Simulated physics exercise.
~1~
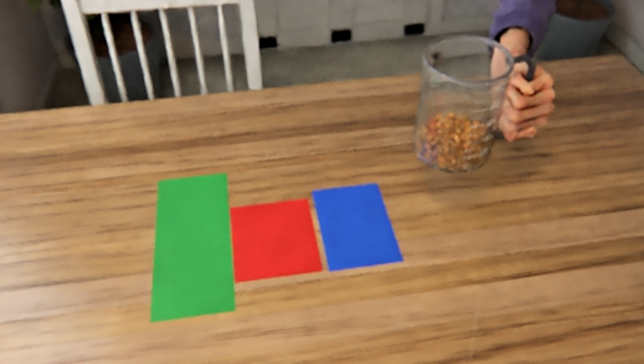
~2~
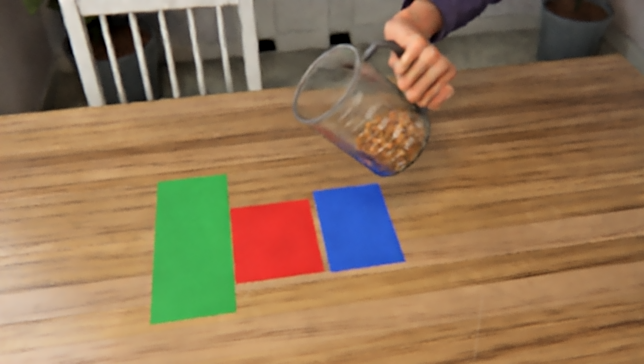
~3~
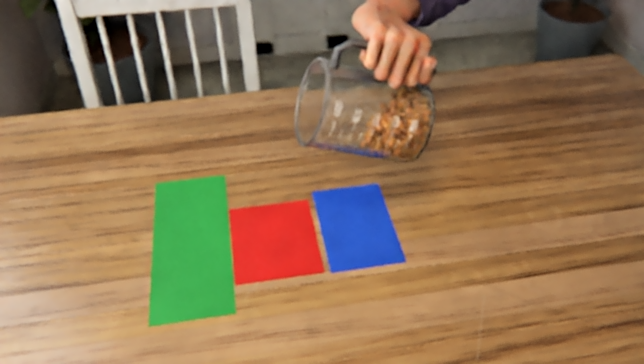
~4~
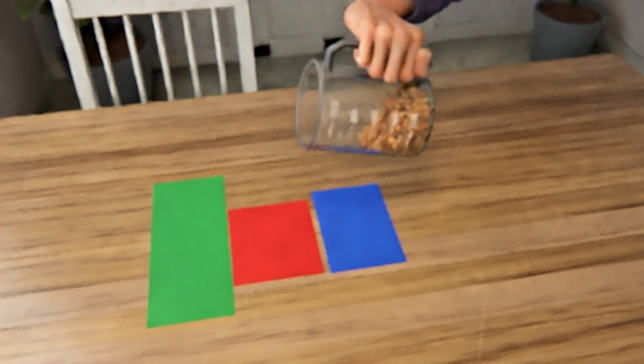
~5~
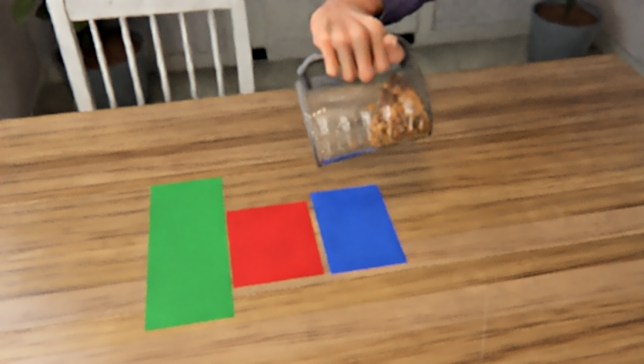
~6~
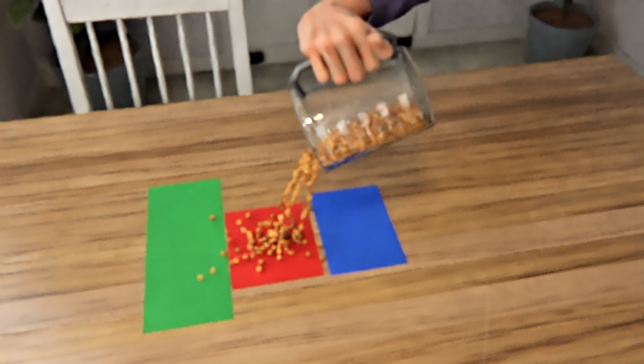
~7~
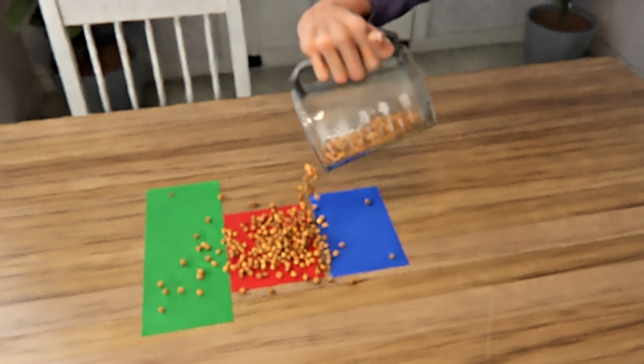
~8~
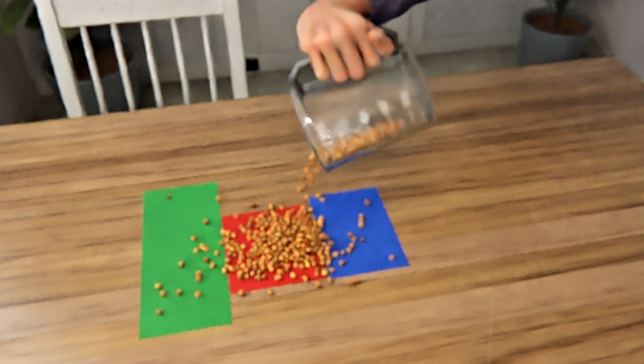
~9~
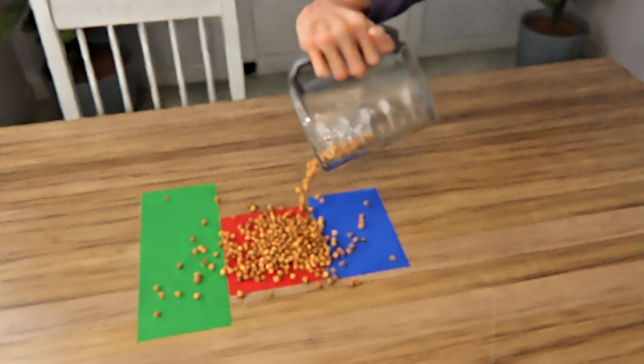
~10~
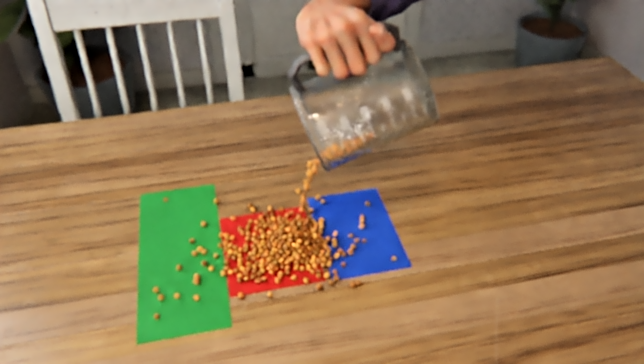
A hand carried a clear jug of small round golden-brown pieces leftward over a wooden table and tipped it in stages until they poured out, heaping mostly on the red mat, with some scattered on the green and blue mats as a thin stream still fell.
